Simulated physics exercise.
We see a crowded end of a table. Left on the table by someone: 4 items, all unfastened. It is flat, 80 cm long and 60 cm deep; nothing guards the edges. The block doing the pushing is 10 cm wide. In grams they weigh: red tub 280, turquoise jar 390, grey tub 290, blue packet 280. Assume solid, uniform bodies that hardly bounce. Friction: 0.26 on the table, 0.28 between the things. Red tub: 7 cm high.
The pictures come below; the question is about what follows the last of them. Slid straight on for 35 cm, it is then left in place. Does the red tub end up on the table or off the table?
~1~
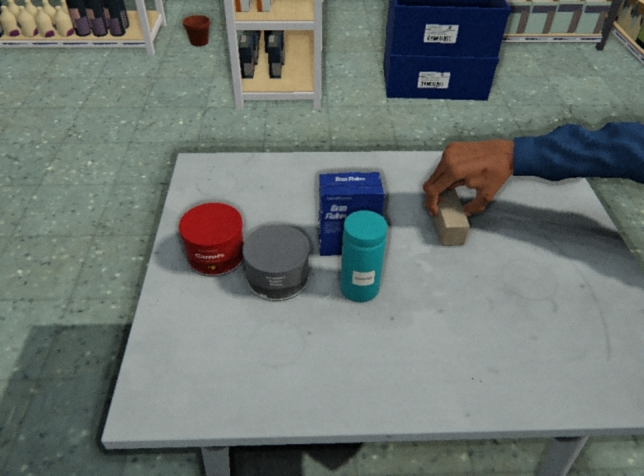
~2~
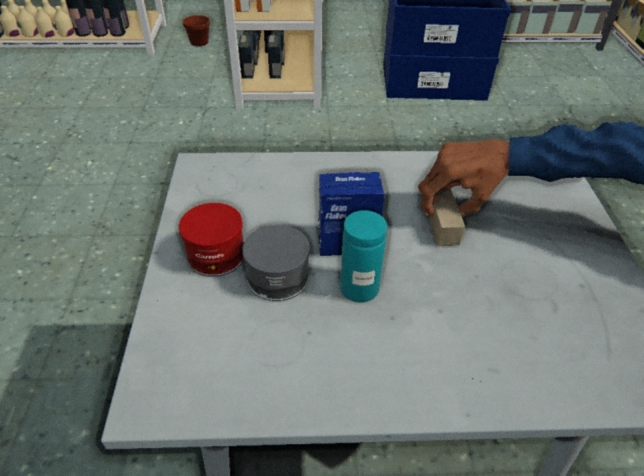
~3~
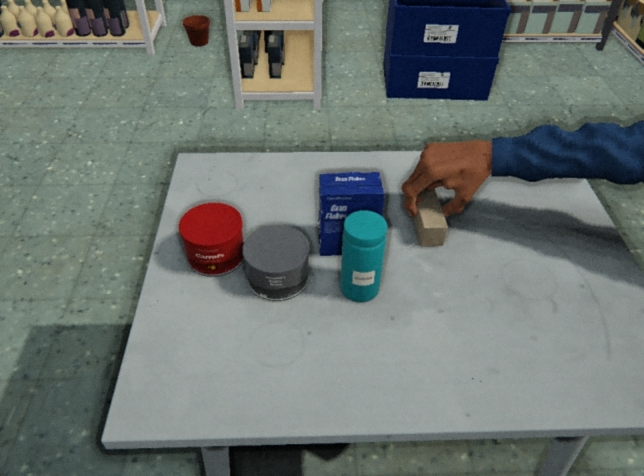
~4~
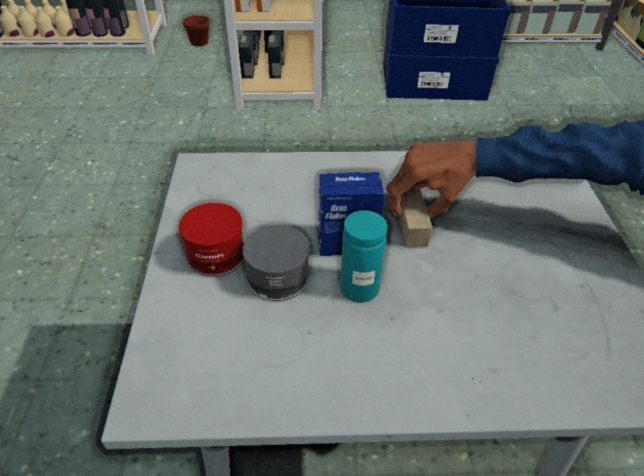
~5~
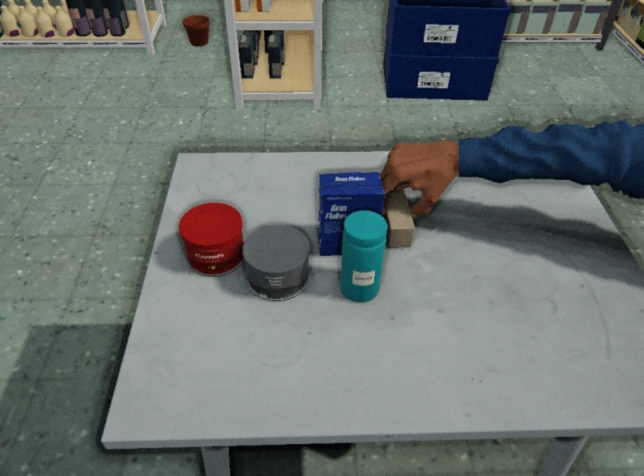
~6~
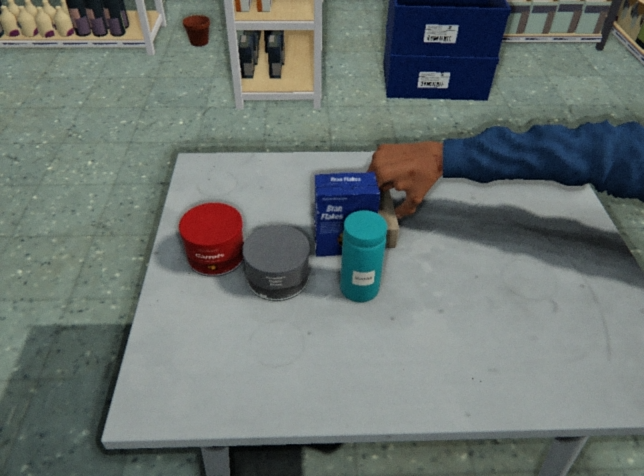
It ends up off the table.
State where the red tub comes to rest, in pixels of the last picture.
It ends up at about (131, 452).
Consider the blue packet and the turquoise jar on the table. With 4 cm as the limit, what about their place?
As for the blue packet, it winds up somewhere else, and the turquoise jar remains where it was.
Then, 0.80 s past the last view, block slid 24 cm; blue packet shifted 13 cm.
Then, 1.50 s past the last view, block slid 35 cm; red tub now off the table; blue packet shifted 24 cm.
Then, 1.80 s past the last view, block slid 35 cm; blue packet shifted 24 cm.
Finally, off the table, red tub; not toppled but over 4 cm from the start, blue packet; the other 2 still in place (within 4 cm). Final places as that camera would see them, red tub near (131, 452).
